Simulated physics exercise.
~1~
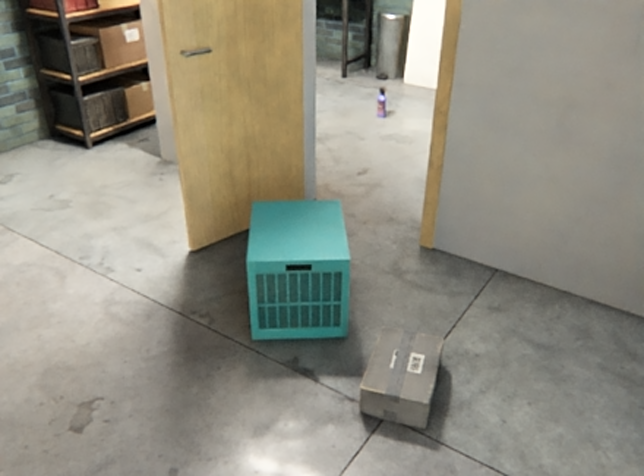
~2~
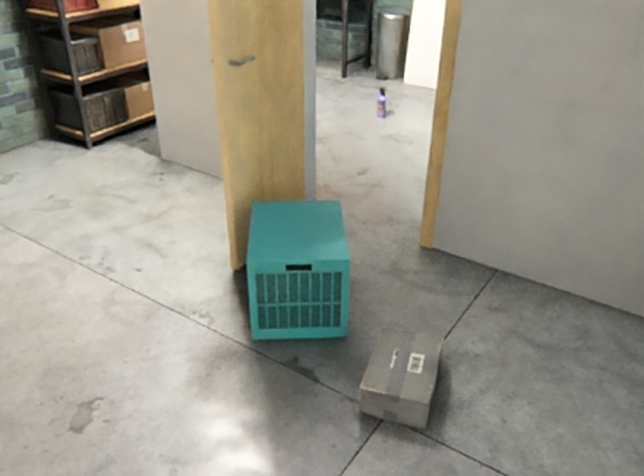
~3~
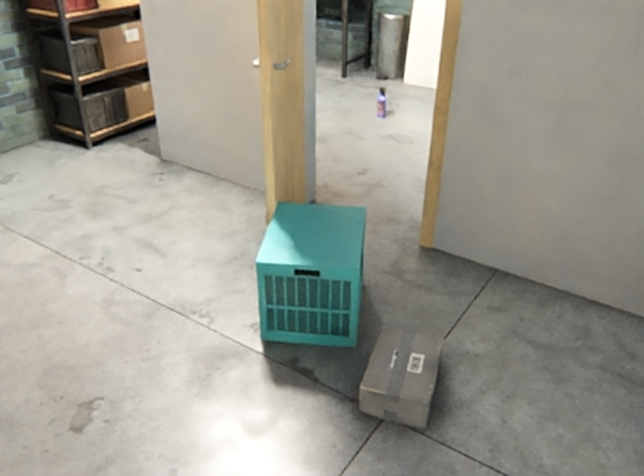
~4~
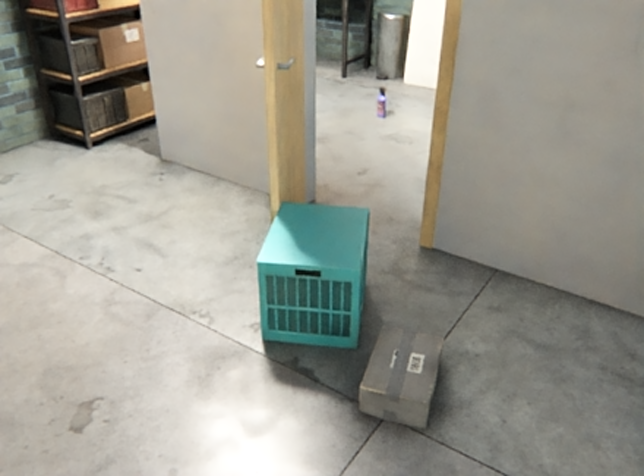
The wooden door swung partway toward closing until it met the turquoise chest standing in its path, nudging it slightly to the right, and then came to rest still well open against the chest, while the grey parcel nearby stayed put.
